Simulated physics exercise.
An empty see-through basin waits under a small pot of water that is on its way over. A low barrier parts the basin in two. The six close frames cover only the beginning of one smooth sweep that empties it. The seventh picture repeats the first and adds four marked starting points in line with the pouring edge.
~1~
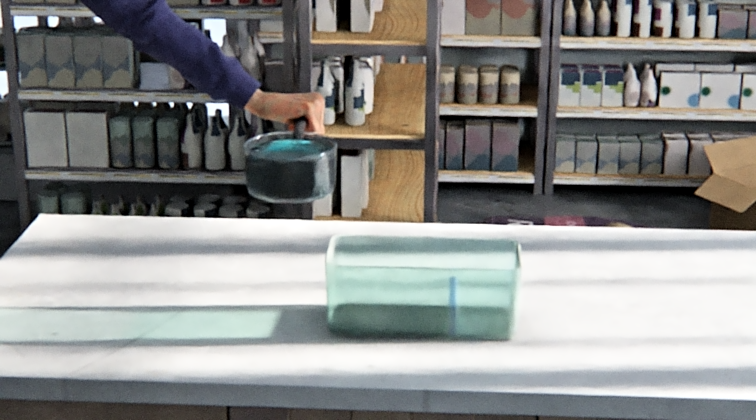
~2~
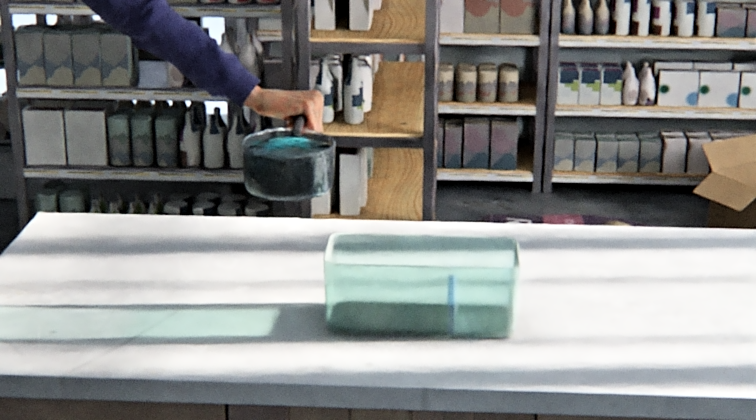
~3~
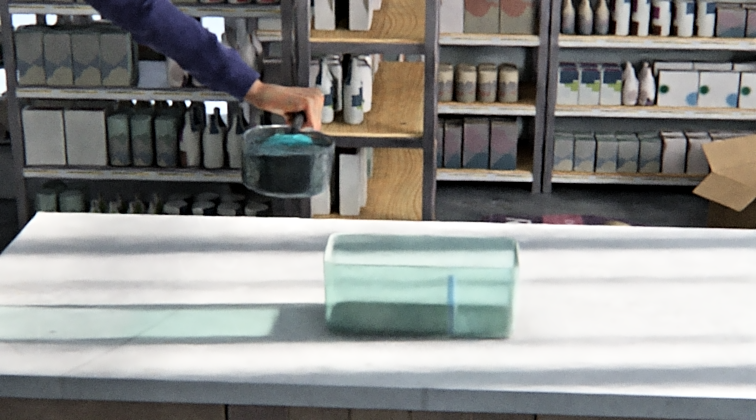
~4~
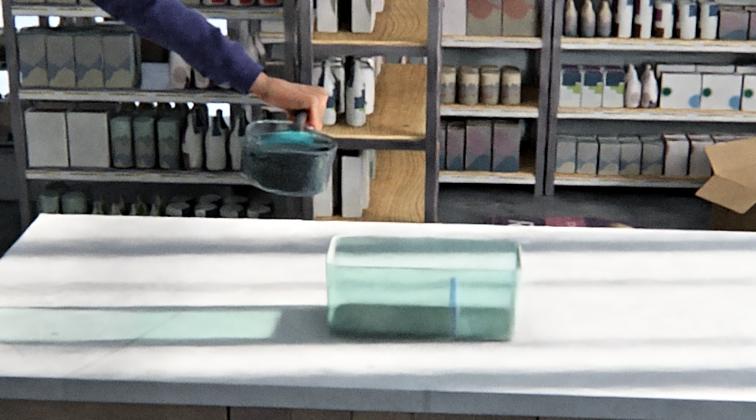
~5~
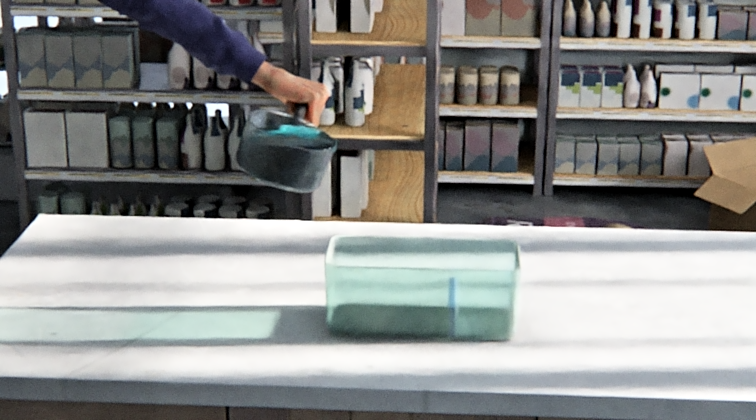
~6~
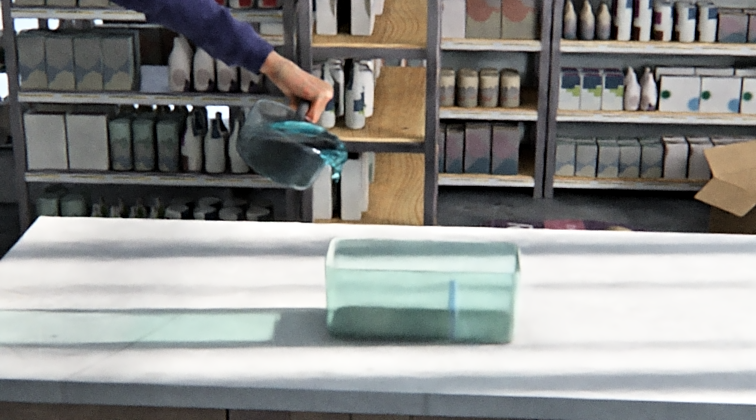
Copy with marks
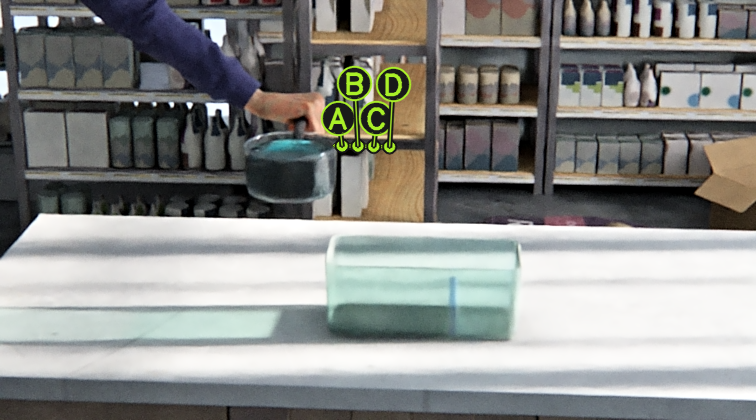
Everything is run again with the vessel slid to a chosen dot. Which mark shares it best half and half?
I would pick place C.
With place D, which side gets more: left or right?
More ends on the right.
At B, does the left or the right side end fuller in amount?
More ends on the left.
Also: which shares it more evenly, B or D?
Place D.
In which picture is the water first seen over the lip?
In picture 5.
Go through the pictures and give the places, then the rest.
Upright, lip at (334, 145); basin from (328, 332) to (517, 337); top of the wall at (453, 290); nothing has left yet, in the first picture.
Upright, lip at (333, 143); nothing has left yet, in the second picture.
Tipped about 5°, lip at (333, 143); nothing has left yet, in the third picture.
Tipped about 12°, lip at (335, 146); nothing has left yet, in the fourth picture.
Tipped about 20°, lip at (334, 146); water is over the lip, down to (334, 146), in the fifth picture.
Tipped about 30°, lip at (334, 148); water is over the lip, down to (337, 177), in the sixth picture.
In lime, A at (342, 145); B at (357, 146); C at (373, 146); D at (389, 146).
With A, about 92 % ends left of the wall and 6 % right of it.
With B, about 81 % ends left of the wall and 17 % right of it.
With C, about 54 % ends left of the wall and 45 % right of it.
With D, about 28 % ends left of the wall and 70 % right of it.
